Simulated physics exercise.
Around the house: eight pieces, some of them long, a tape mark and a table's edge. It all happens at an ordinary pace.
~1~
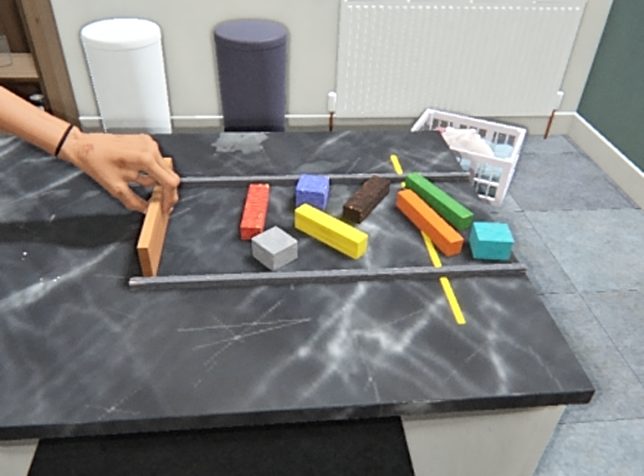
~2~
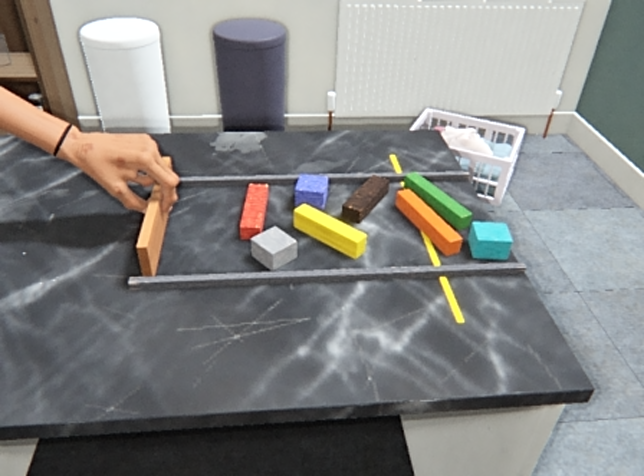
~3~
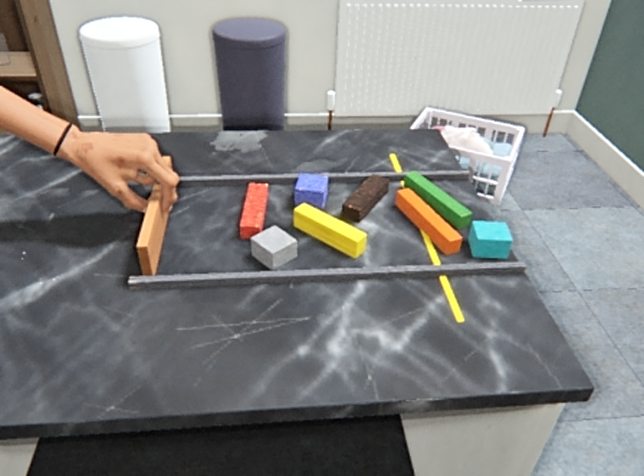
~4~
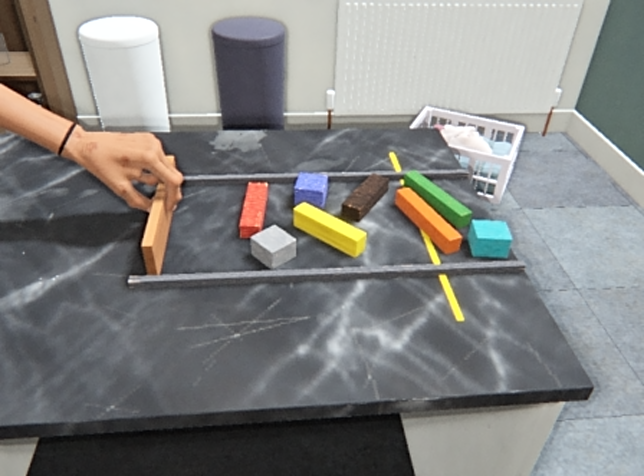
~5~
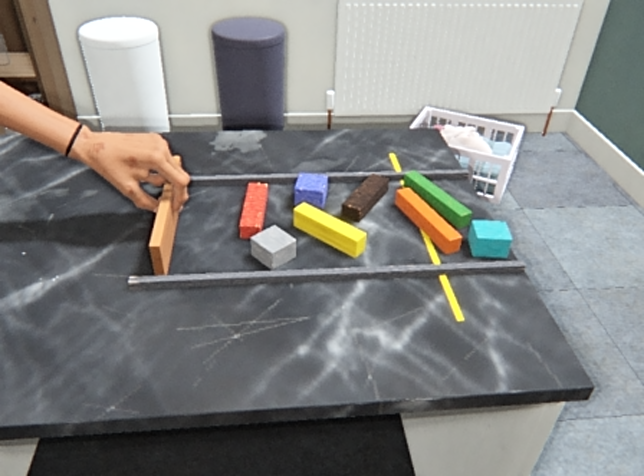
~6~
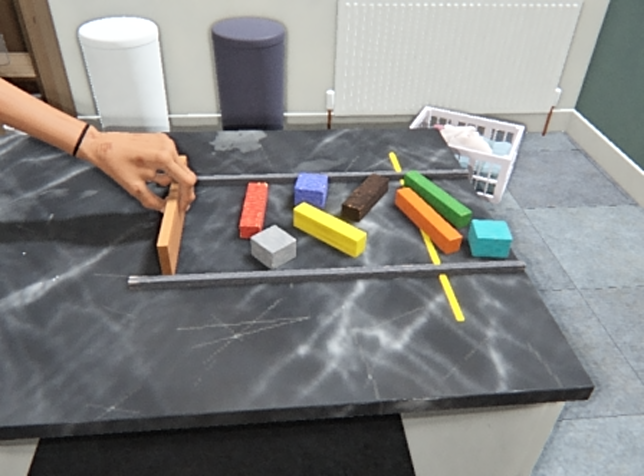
A hand holding an upright wooden board slid it slightly to the right between two rails on a dark marbled tabletop, while the eight colourful blocks and bars ahead of it stayed still.
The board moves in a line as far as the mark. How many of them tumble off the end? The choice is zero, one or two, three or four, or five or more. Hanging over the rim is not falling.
The number that fall off is one or two.
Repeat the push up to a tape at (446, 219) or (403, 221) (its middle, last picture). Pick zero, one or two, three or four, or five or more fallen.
Taking them in turn, 3 or 4; none at all.
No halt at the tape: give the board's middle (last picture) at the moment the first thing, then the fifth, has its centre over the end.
At (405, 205) for the first, at (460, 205) for the fifth.
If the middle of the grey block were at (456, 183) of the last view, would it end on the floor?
The grey block comes down.
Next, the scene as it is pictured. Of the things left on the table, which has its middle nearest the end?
It is the orange bar.
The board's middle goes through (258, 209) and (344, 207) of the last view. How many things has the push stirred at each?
First 2, then 6.
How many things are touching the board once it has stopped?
It touches 2.
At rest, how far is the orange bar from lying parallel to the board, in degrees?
Roughly 15° out of line.
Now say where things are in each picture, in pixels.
The first frame shows turquoise block (491, 241); green bar (437, 200); orange bar (428, 221); board (159, 214); tape (421, 223).
The second frame shows green bar (436, 200); board (158, 213).
The third frame shows orange bar (427, 220); blue block (312, 192).
The fourth frame shows turquoise block (489, 239); yellow stick (329, 229).
The fifth frame shows green bar (435, 198); black bar (366, 197).
The sixth frame shows turquoise block (489, 239); green bar (435, 198); orange bar (426, 219); board (176, 212); tape (419, 220).
Soon after, none off yet; turquoise block at rest near (489, 239); green bar at rest near (435, 198); orange bar at rest near (426, 219).
Then, none off yet; turquoise block at rest near (489, 239); green bar at rest near (436, 198); orange bar moving near (434, 219).
At rest, the number that fall off is one or two; fallen, green bar and turquoise block.
